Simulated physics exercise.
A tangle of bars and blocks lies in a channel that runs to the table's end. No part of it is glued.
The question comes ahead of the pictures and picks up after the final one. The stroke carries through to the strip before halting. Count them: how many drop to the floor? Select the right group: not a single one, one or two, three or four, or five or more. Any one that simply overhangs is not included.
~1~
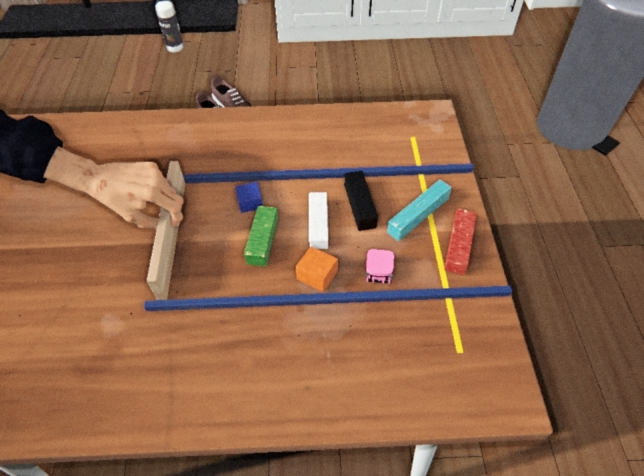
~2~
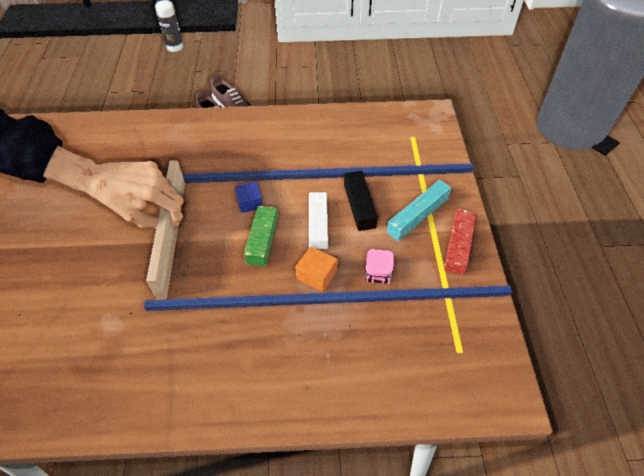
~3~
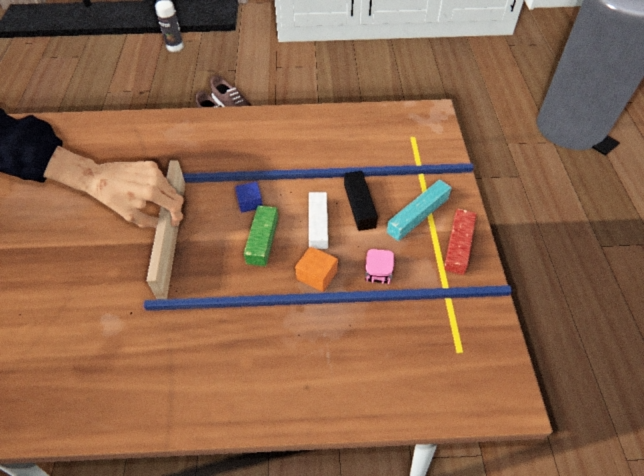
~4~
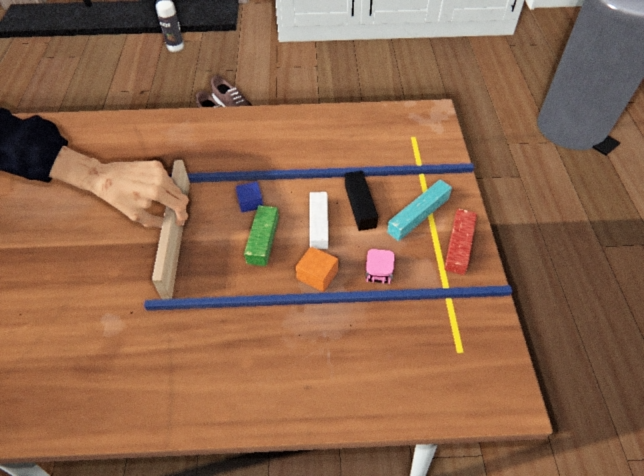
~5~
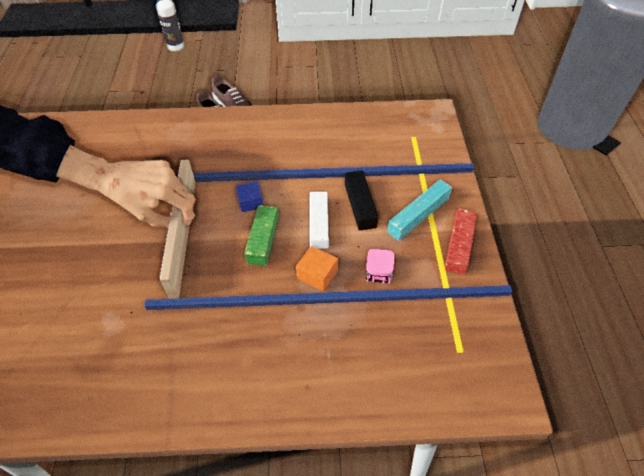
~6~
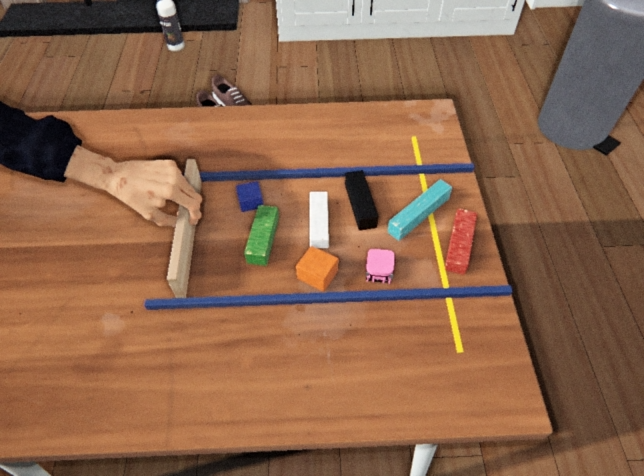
The push is going to knock off a lone one or a pair.
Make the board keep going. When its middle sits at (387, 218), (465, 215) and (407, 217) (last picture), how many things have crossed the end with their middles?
Over the end: 0, 5, 0.
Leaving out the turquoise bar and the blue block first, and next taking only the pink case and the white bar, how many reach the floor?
The number fallen is 1, and in the other try 0.
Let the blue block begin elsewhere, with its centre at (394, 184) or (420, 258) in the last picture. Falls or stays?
Trial 1: Off; trial 2: Off.
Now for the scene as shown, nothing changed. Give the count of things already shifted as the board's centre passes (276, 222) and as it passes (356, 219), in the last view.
One spot: 2. Other spot: 7.
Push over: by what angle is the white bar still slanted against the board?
Roughly 5 degrees.
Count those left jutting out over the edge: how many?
Overhanging: 1.
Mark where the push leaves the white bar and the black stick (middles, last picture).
(463, 214) and (479, 196), approximately.
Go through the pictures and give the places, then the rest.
The first frame shows red bar (461, 241); turquoise bar (420, 210); pink case (379, 267); board (168, 227); tape (433, 228).
The second frame shows turquoise bar (420, 210); black stick (360, 200).
The third frame shows pink case (379, 267); blue block (249, 197).
The fourth frame shows red bar (461, 241); board (173, 226).
The fifth frame shows turquoise bar (420, 209); orange block (318, 269).
The sixth frame shows red bar (461, 241); turquoise bar (420, 209); pink case (380, 267); board (186, 225); tape (433, 228).
Early on, none off yet; red bar at rest near (461, 241); turquoise bar at rest near (420, 209); pink case at rest near (380, 267).
A while later, none off yet; red bar at rest near (461, 241); turquoise bar travelled a little near (433, 214); pink case travelled about its own width near (405, 266).
Finally, the number that fall off is one or two; lost, turquoise bar and red bar.
